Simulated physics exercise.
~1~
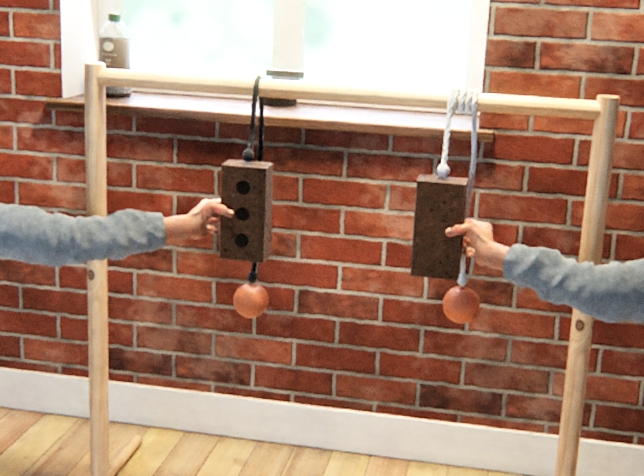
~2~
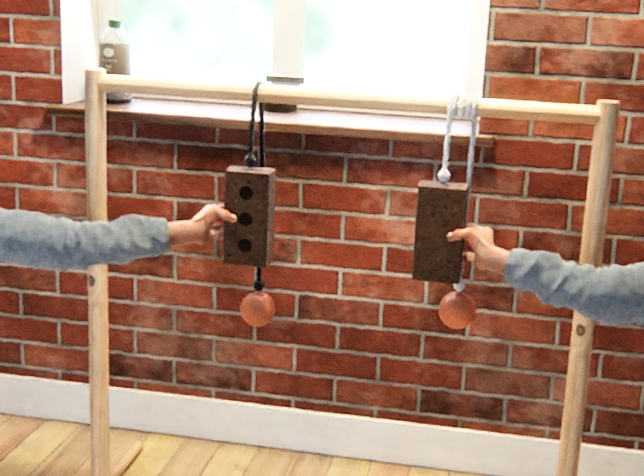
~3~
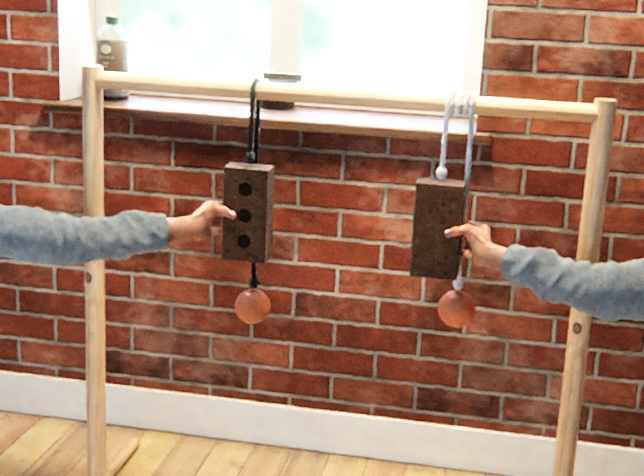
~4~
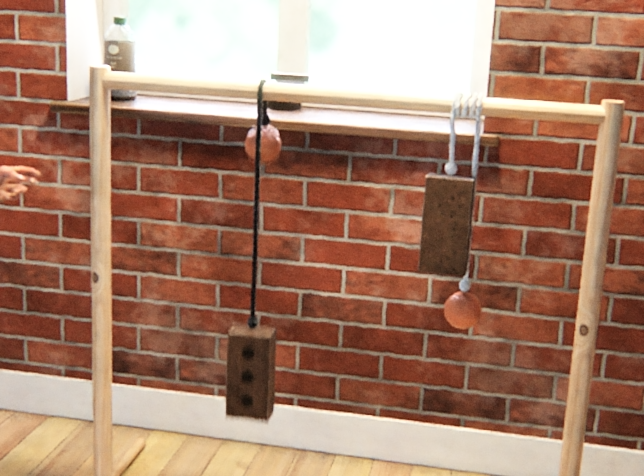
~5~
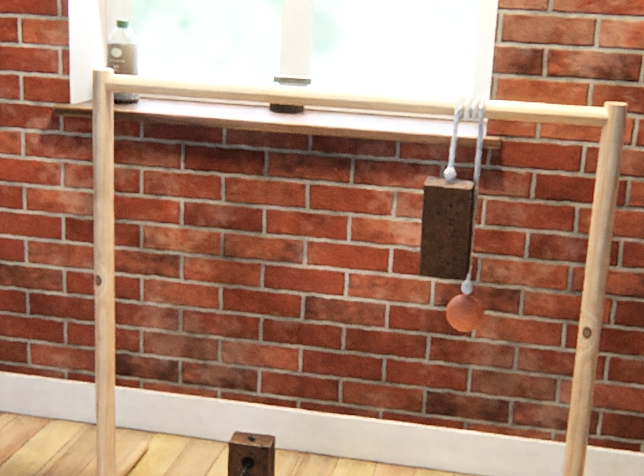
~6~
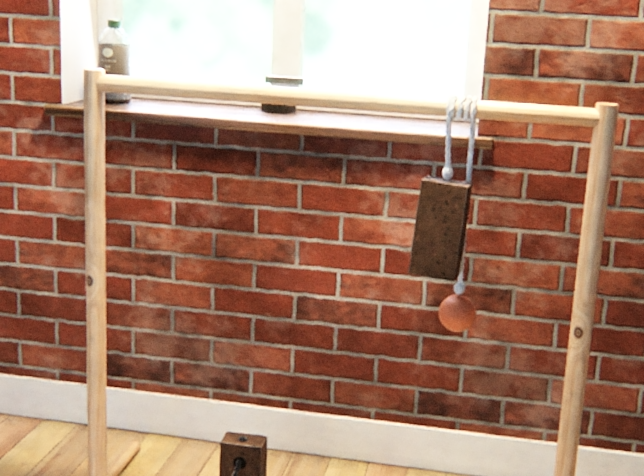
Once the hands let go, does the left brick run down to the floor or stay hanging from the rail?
The left brick runs down to the floor as its rope slips over the rail. The right brick stays hanging in the air.
